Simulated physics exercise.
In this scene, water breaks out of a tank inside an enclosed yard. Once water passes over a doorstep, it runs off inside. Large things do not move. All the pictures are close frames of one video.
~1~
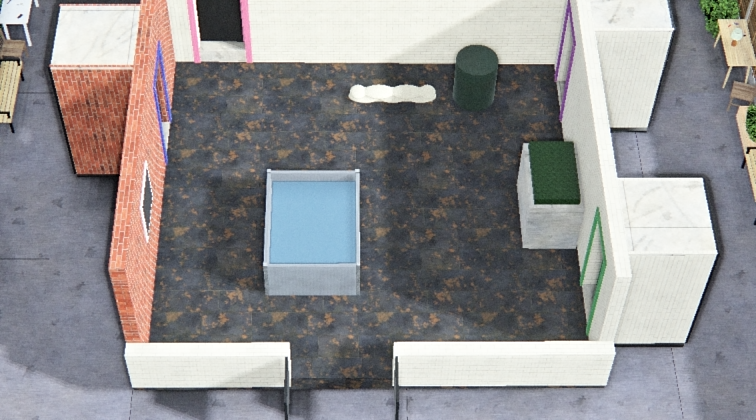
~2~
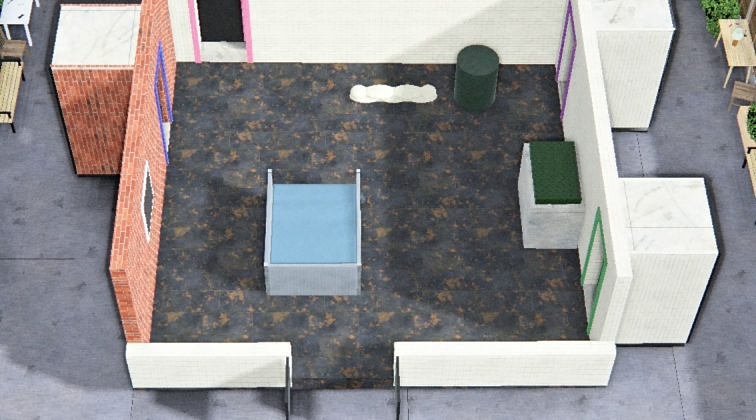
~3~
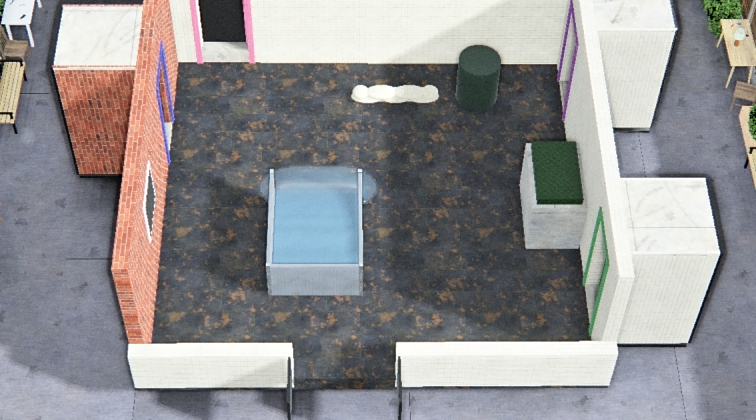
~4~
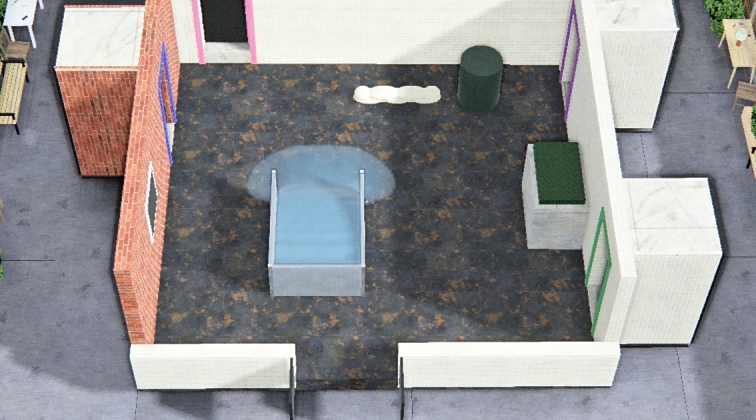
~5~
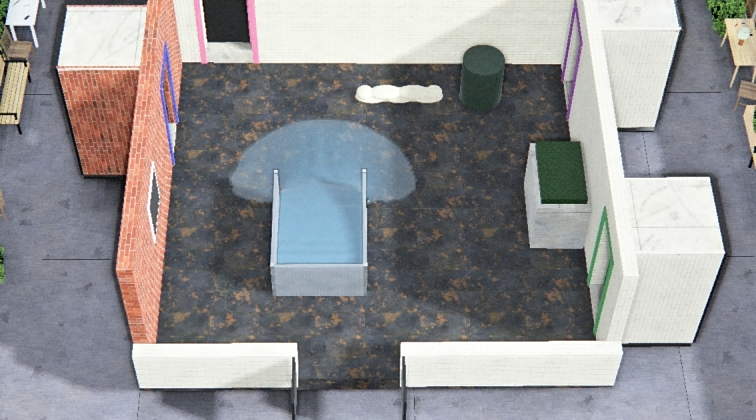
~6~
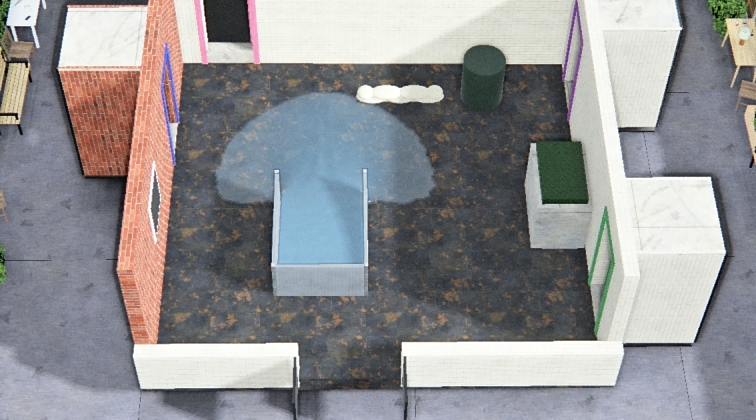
In a walled yard with a dark speckled floor, the far side of an open tank of still water gave way, and water poured out, fanning across the floor toward the back wall.
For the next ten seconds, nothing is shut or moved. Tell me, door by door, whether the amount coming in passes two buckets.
The green door swallows an okay amount of water; the pink door swallows an okay amount of water; the purple door swallows too much water; the blue door swallows too much water.
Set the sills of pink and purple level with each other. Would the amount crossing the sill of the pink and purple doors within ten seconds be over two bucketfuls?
Outcome - pink gets too much, purple doesn't reach it.
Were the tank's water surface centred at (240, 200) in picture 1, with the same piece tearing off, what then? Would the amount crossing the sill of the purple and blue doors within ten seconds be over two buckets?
Well, the purple door admits more and the blue door admits more.
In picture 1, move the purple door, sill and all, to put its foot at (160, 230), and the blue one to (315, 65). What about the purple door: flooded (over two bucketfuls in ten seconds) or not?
The purple one stays within the limit, as far as I can tell.
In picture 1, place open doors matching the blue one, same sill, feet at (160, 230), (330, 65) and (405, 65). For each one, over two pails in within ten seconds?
Door by door: Ends up below, ends up above, ends up above.
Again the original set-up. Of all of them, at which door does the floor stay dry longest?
My answer: The one in green.
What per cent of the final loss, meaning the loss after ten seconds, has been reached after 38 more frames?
Around 60 percent.
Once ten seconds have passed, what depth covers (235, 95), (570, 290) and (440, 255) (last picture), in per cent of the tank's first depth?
4, 2 and 2 in a hundred, in turn.
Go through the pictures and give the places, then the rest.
The first frame shows still water in the open tank at (313, 220).
In the second frame, the front is at a hidden place, out from the gap on the open tank's far side.
In the third frame, water pours out on the open tank's far side and has run to (368, 180).
In the fourth frame, the front is at (382, 168), out from the gap on the open tank's far side.
In the fifth frame, water pours out on the open tank's far side and has run to (361, 127).
In the sixth frame, the front is at (340, 97), out from the gap on the open tank's far side.
A moment on, water covers 30 % of the floor; the green door not reached, the pink door wet at the sill, nothing in, the purple door not reached, the blue door not reached.
Next, water covers 35 % of the floor; the green door not reached, the pink door wet at the sill, nothing in, the purple door not reached, the blue door under two buckets in.
Then, water covers 45 % of the floor; the green door not reached, the pink door wet at the sill, nothing in, the purple door under two buckets in, the blue door under two buckets in.
Later, water covers 70 % of the floor; the green door not reached, the pink door wet at the sill, nothing in, the purple door far over two buckets in, the blue door over two buckets in.
In the end, water covers 95 % of the floor; the green door wet at the sill, nothing in, the pink door wet at the sill, nothing in, the purple door far over two buckets in, the blue door over two buckets in.
